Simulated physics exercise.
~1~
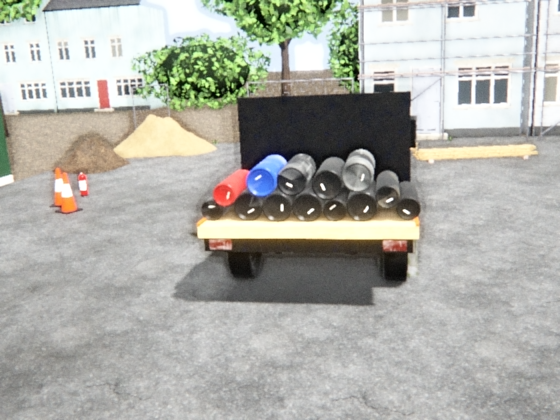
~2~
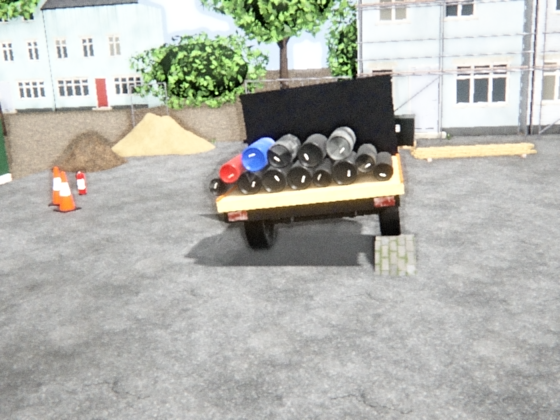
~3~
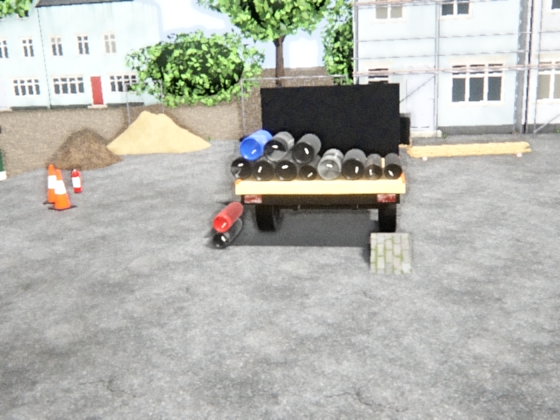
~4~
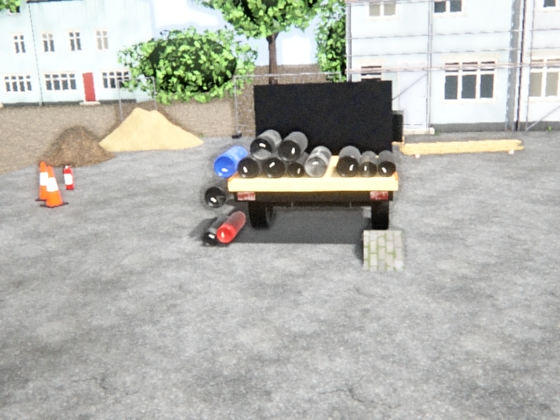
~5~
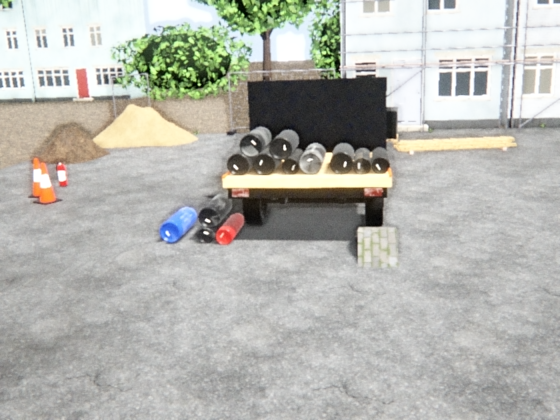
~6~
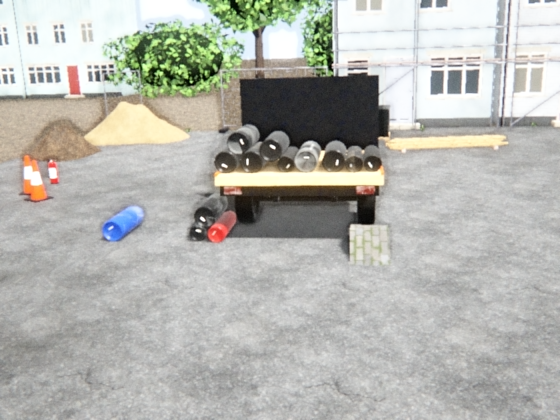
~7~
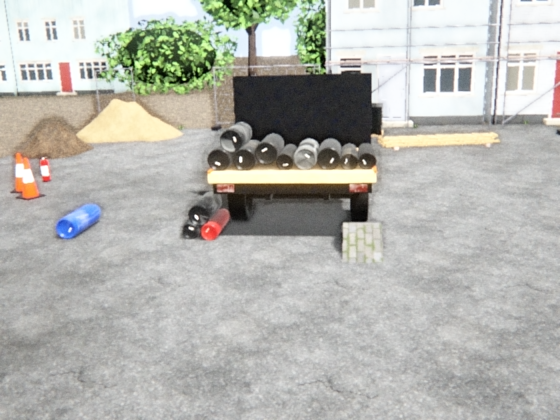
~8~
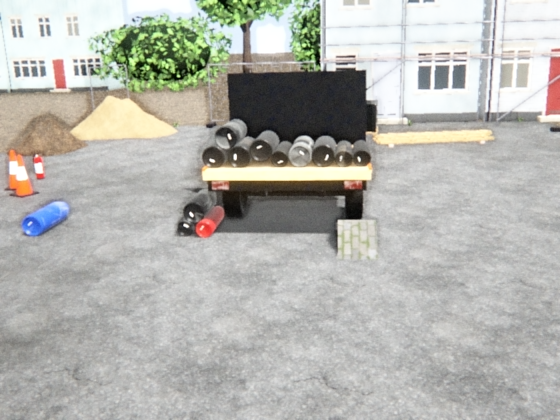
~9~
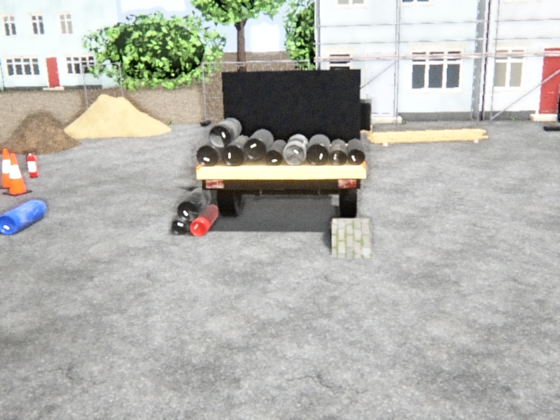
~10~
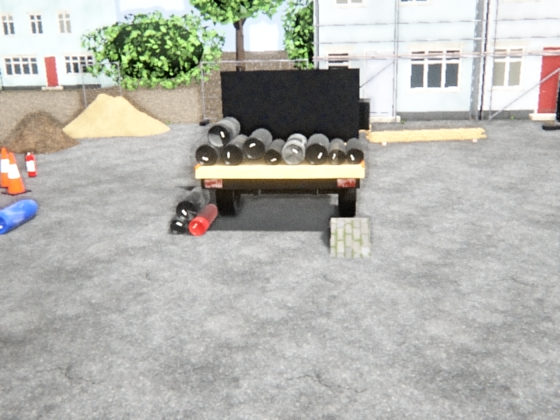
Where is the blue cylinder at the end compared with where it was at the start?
At the start it lies on top of the other cylinders on the trailer, towards the left of the load. By the end it is on the ground well to the left of the trailer, in front of the orange and white cones at the left edge of the view.
